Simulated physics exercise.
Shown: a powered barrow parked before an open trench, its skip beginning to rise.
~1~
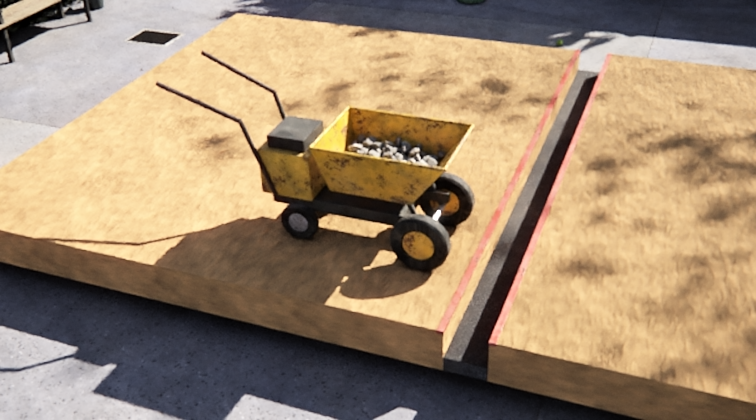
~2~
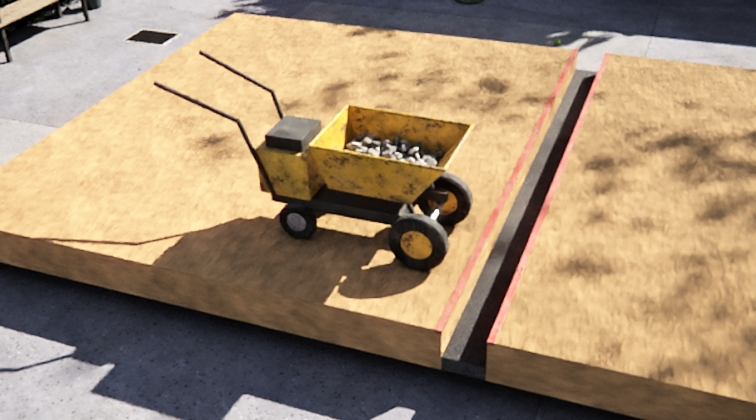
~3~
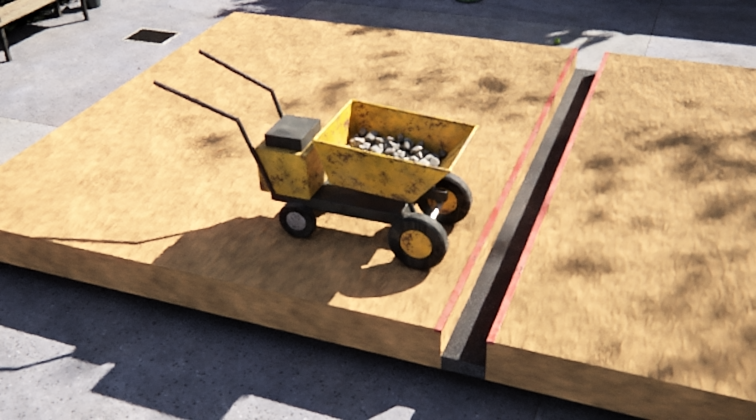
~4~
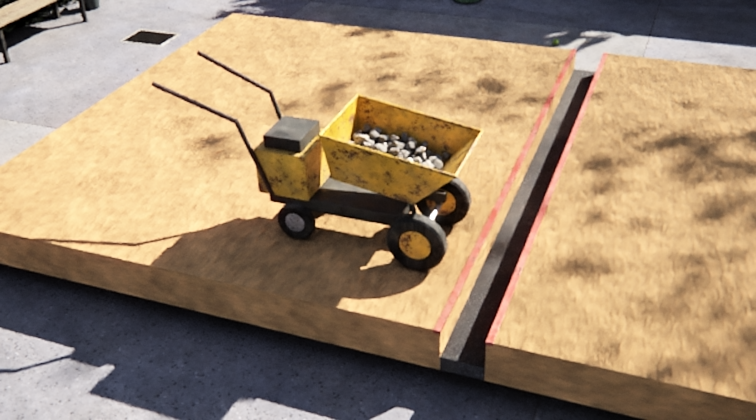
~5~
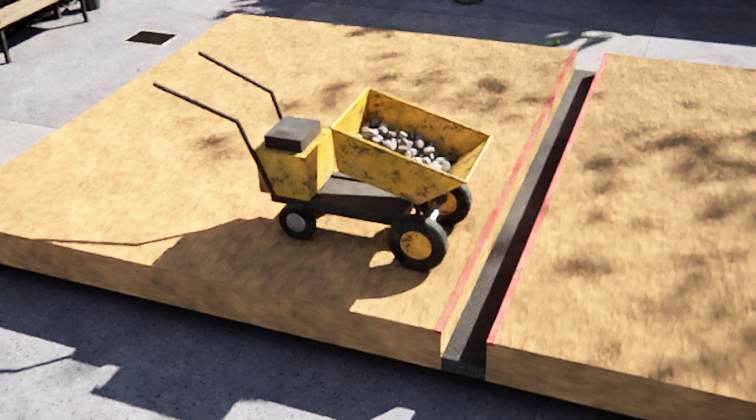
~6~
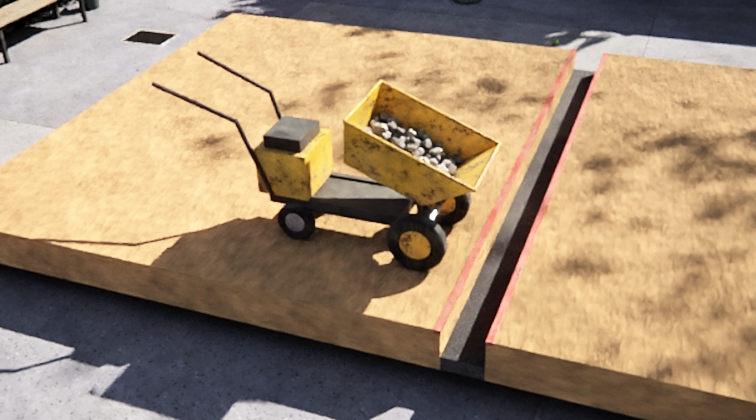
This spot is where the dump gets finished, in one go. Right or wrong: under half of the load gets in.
Right.
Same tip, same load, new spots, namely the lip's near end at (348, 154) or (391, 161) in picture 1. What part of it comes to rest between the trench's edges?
30 %, then 100 %.
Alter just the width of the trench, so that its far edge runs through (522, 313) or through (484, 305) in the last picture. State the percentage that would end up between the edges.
Well, it'd be something like 60 per cent the first time and 0 per cent the second.
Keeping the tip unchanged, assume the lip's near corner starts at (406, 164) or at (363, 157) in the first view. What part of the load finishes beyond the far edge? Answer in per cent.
Position 1 near 10 %, position 2 near 0 %.
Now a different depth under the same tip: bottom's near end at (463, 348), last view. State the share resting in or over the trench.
Estimated share: Approx. 0 %.
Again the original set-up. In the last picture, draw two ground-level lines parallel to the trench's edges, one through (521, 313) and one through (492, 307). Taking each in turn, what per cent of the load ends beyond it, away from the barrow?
Close to 50 and 70 per cent respectively.
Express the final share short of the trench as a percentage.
Around 0 %.
Just after the last frame, skip tipped steeply; every one in the skip.
A moment on, skip tipped right over; the larger part in the skip; roughly a quarter beyond it.
Further on, skip tipped right over; roughly a quarter in the skip; just a few in or heaped over the trench; roughly two thirds beyond it.
When it is over, skip tipped right over; roughly a quarter in the skip; just a few in or heaped over the trench; roughly two thirds beyond it.
